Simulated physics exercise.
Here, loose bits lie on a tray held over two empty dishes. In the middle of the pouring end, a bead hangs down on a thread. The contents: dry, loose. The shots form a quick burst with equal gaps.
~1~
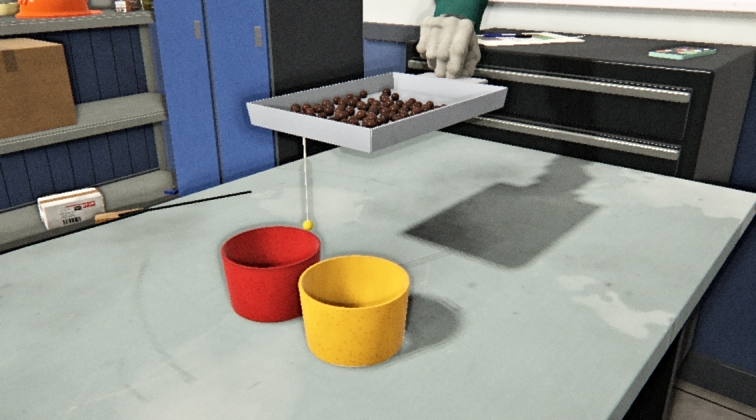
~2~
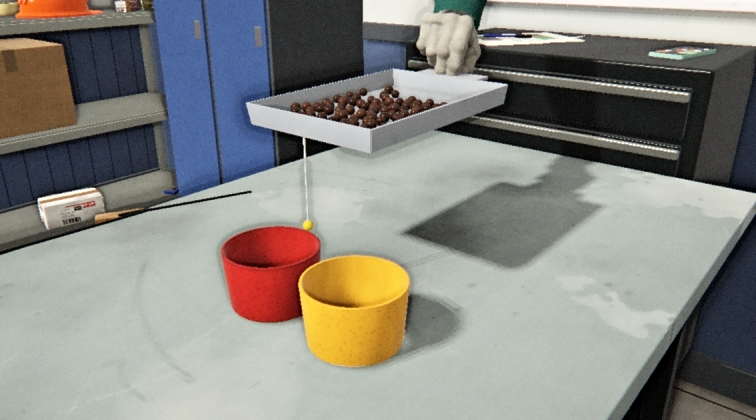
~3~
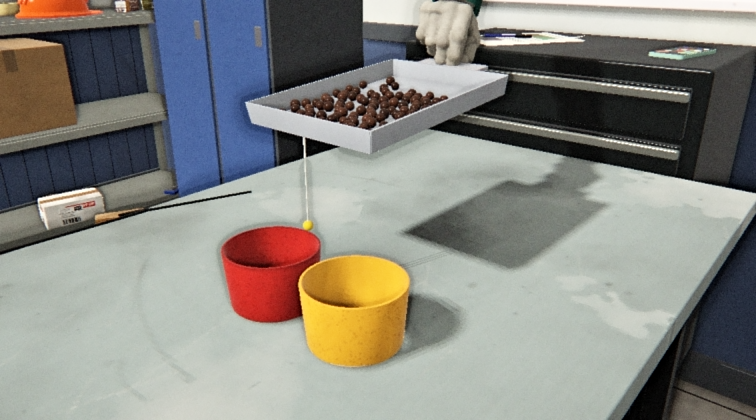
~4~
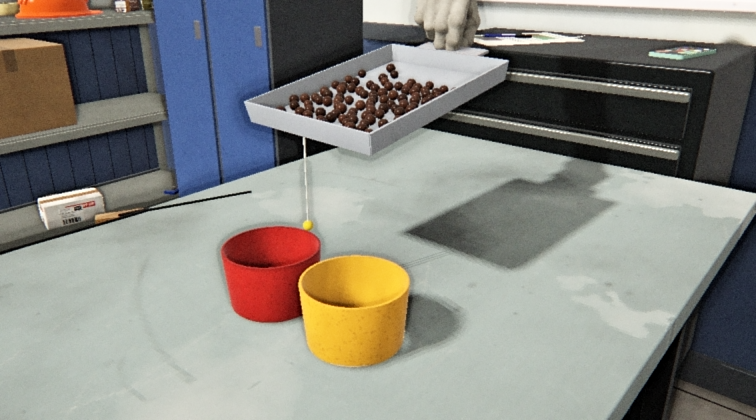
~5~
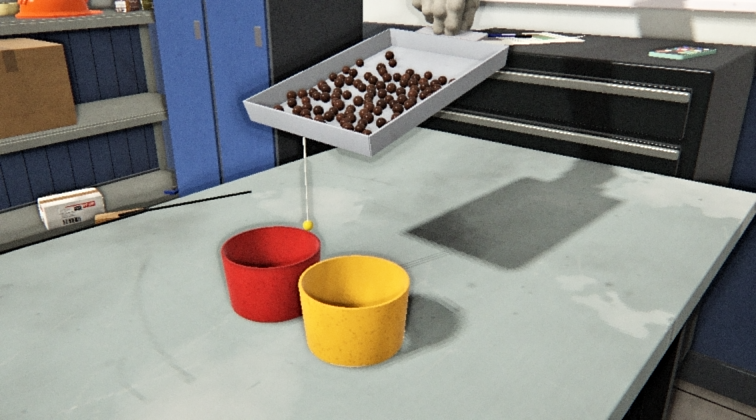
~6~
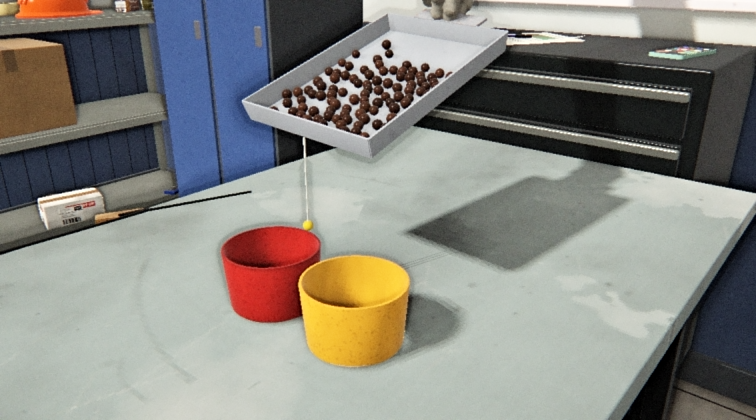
Chocolate balls shifting across a grey tray as a hand raises its far end above red and yellow dishes on a workbench.
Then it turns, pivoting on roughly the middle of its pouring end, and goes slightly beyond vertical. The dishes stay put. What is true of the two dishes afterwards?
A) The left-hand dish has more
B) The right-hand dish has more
Answer: B.
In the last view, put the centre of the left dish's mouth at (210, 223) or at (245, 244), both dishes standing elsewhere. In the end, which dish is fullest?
Well, the first try goes to the rightward dish and the second to the rightward dish.
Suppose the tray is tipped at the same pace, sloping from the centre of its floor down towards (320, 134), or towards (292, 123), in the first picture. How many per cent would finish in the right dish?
First heading roughly 20 %, second roughly 0 %.
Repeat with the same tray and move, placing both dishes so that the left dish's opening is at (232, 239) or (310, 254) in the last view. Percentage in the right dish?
That makes 70 per cent, followed by 10 per cent.
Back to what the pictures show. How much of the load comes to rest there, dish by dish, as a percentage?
Near 30 in a hundred for the left dish; near 50 for the right dish.
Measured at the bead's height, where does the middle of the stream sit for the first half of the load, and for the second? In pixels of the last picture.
First part (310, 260), rest (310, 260).
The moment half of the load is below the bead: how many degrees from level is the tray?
Roughly 105 degrees at that moment.
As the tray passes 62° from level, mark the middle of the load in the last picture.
Roughly (335, 102).
Soon after the last picture, tray tipped steeply; nearly all on the tray; a stray few in the air.
A little later, tray tipped right over; about half on the tray; a small part in the right dish; about half in the air.
Later still, tray tipped past a quarter turn; about half in the right dish; about a quarter in the left dish; about a quarter outside both.
By the end, tray tipped past a quarter turn; about half in the right dish; about a quarter in the left dish; about a quarter outside both.
